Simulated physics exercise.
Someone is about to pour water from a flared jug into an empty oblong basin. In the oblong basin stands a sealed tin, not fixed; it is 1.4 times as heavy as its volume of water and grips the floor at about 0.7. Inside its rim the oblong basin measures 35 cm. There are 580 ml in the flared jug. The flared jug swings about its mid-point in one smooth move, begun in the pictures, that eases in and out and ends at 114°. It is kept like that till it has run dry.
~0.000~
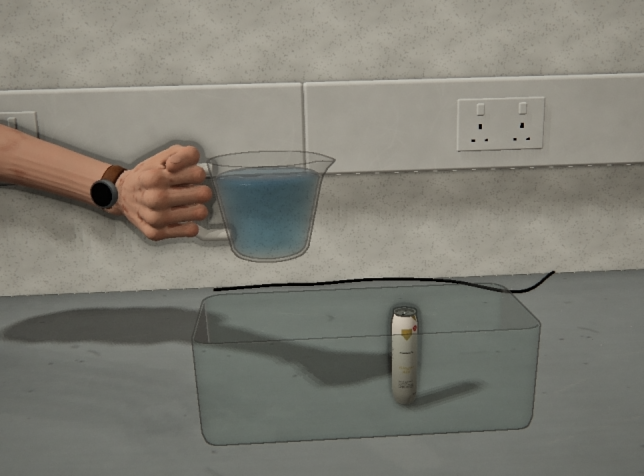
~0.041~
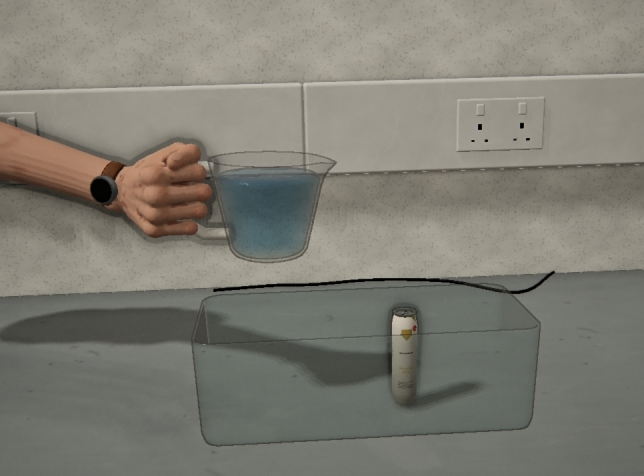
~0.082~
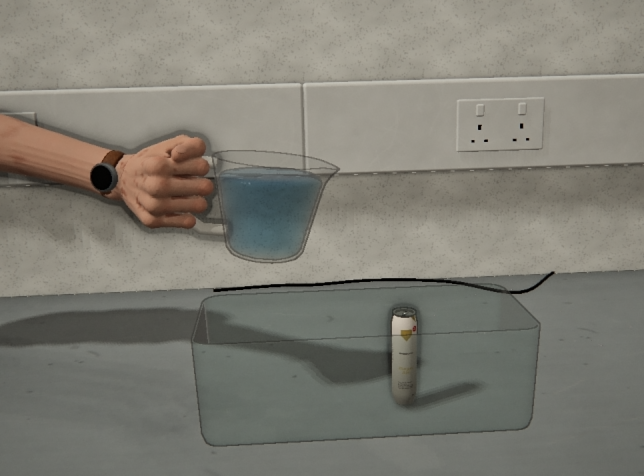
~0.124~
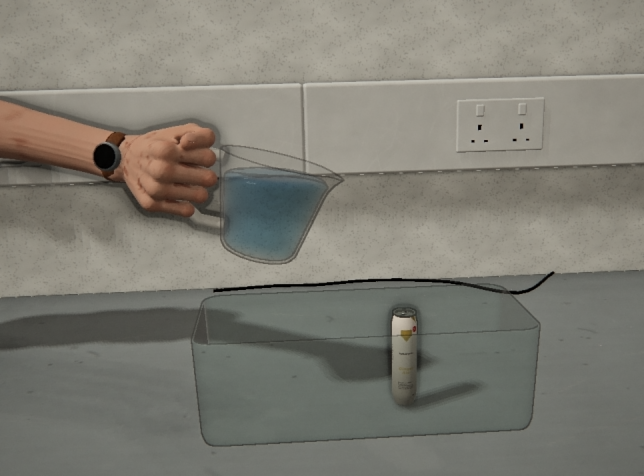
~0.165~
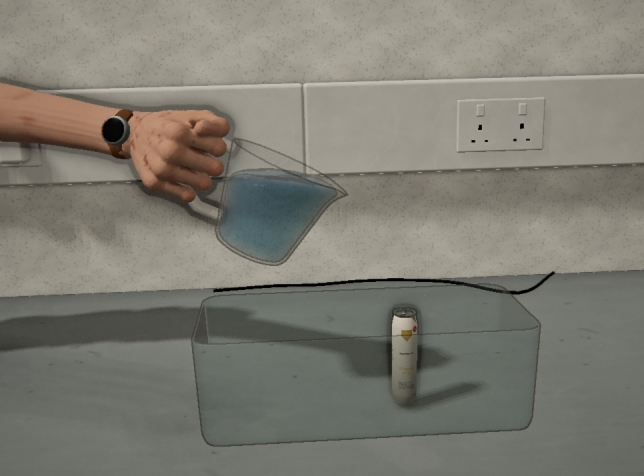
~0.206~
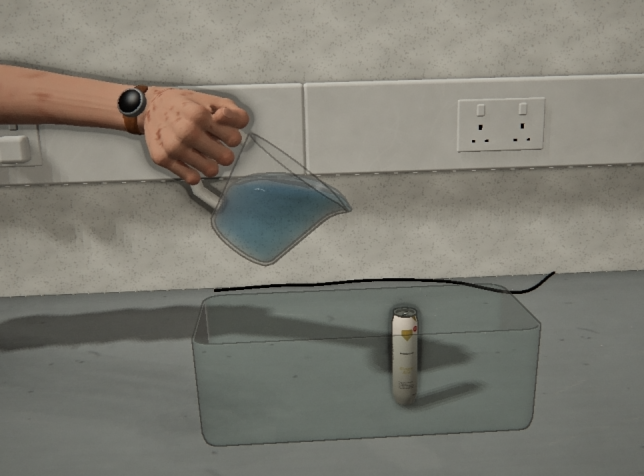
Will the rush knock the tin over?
The tin topples.
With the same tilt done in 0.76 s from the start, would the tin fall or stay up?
Then it goes over.
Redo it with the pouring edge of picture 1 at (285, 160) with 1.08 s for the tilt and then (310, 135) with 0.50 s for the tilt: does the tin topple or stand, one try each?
First it keeps standing; then it falls.
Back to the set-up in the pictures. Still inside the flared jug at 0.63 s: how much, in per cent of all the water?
Some 1 per cent.
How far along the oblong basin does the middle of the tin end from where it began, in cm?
About 7.0 cm.
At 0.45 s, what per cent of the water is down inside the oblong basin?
Some 50 per cent.
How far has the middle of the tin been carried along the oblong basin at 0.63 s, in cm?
Some 3 cm.
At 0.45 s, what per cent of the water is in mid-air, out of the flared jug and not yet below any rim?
About 24 per cent.
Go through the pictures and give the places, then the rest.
In the first frame, tilt 0°; pouring edge (335, 158); surface from (215, 176) to (320, 172); the oblong basin's rim runs from (198, 320) to (521, 305); the tin's top is at (405, 316).
In the second frame, tilt 2°; pouring edge (337, 161); surface from (216, 175) to (321, 173).
In the third frame, tilt 7°; pouring edge (340, 167); surface from (218, 173) to (323, 176).
In the fourth frame, tilt 15°; pouring edge (345, 178); surface from (223, 172) to (329, 180).
In the fifth frame, tilt 26°; pouring edge (349, 193); surface from (229, 178) to (337, 185).
In the sixth frame, tilt 39°; pouring edge (350, 210); surface from (225, 186) to (339, 196); 2 per cent is over the edge.
Then, 0.45 s in, the tilt is 109° and 26 per cent is still to pour; the tin stands where it began.
Then, 0.63 s in, the tilt is 114° and 1 per cent is still to pour; the tin leans 18°.
Then, 0.82 s in, the tilt is 114° and 0 per cent is still to pour; the tin lies on its side.
Then, 1.02 s in, the tilt is 114° and 0 per cent is still to pour; the tin lies on its side.
Finally, the tin lies on its side.
